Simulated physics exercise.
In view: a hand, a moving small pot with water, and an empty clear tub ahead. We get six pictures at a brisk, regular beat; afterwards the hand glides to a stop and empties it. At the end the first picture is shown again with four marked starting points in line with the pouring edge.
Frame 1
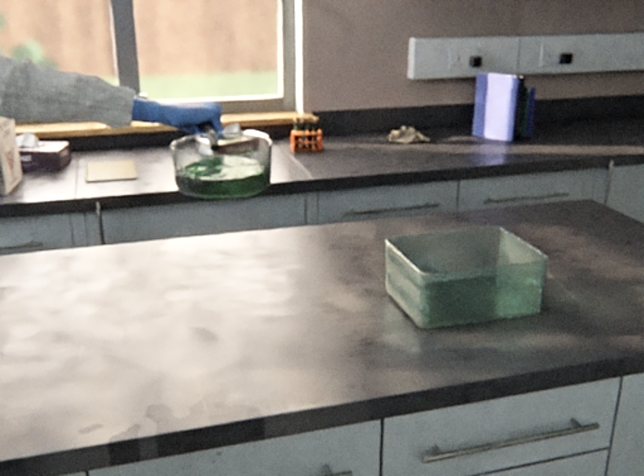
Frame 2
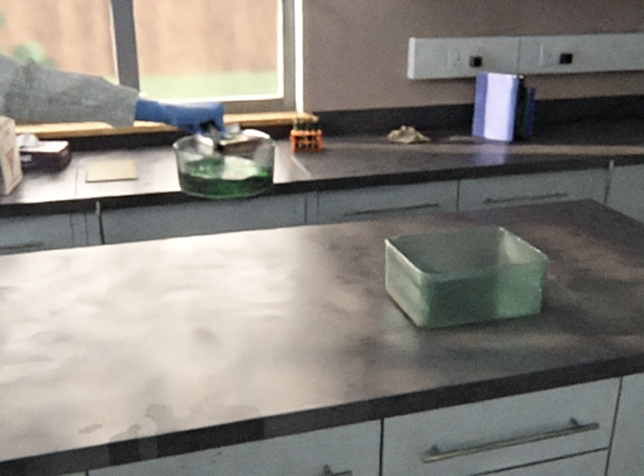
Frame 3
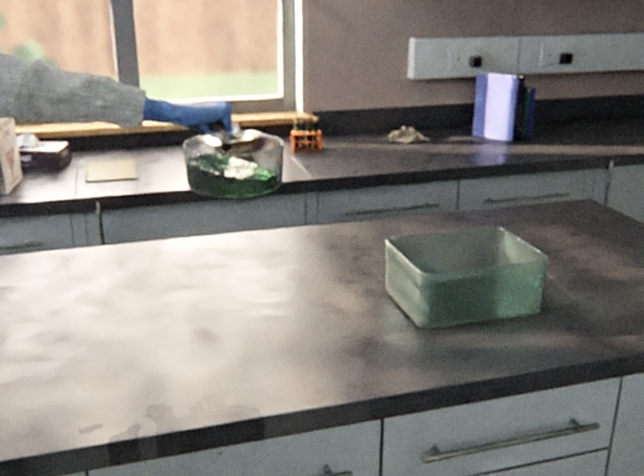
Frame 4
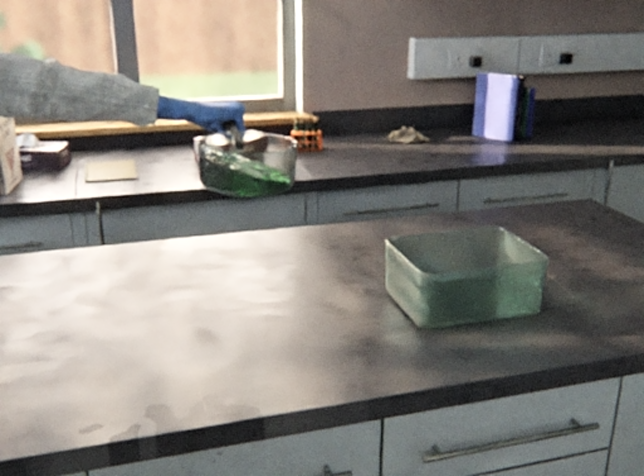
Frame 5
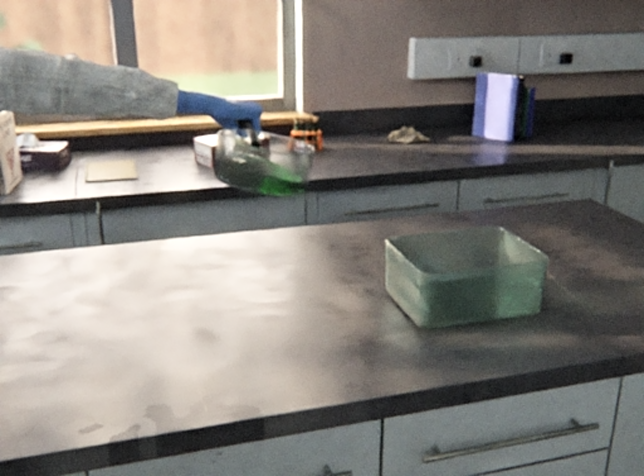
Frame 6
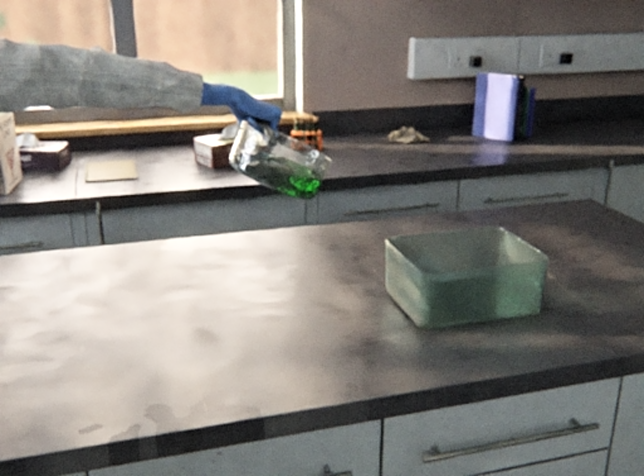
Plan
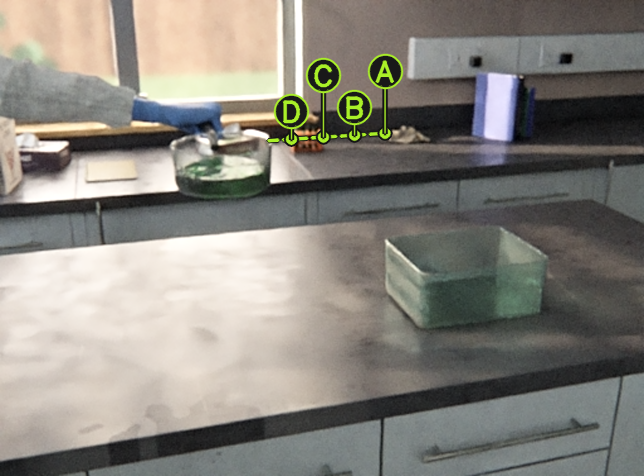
At the start, a blue-gloved hand holds a clear container of green liquid upright above a dark counter, with a rectangular clear tub resting nearer on the right. The hand carries the container slowly rightward, then tilts it increasingly to the right, and the liquid gathers toward its lower side.
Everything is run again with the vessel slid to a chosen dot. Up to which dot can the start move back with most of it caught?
That is place D.
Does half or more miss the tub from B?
No, that is safe.
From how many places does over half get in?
All of them.
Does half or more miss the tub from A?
No, not at all.
On the marked copy, A at (385, 133); B at (354, 135); C at (323, 137); D at (291, 139).
Choosing A, about 84 % lands in the tub, 8 % falls short and 8 % goes beside or beyond.
Choosing B, about 84 % lands in the tub, 10 % falls short and 6 % goes beside or beyond.
Choosing C, about 74 % lands in the tub, 14 % falls short and 12 % goes beside or beyond.
Choosing D, about 62 % lands in the tub, 28 % falls short and 9 % goes beside or beyond.
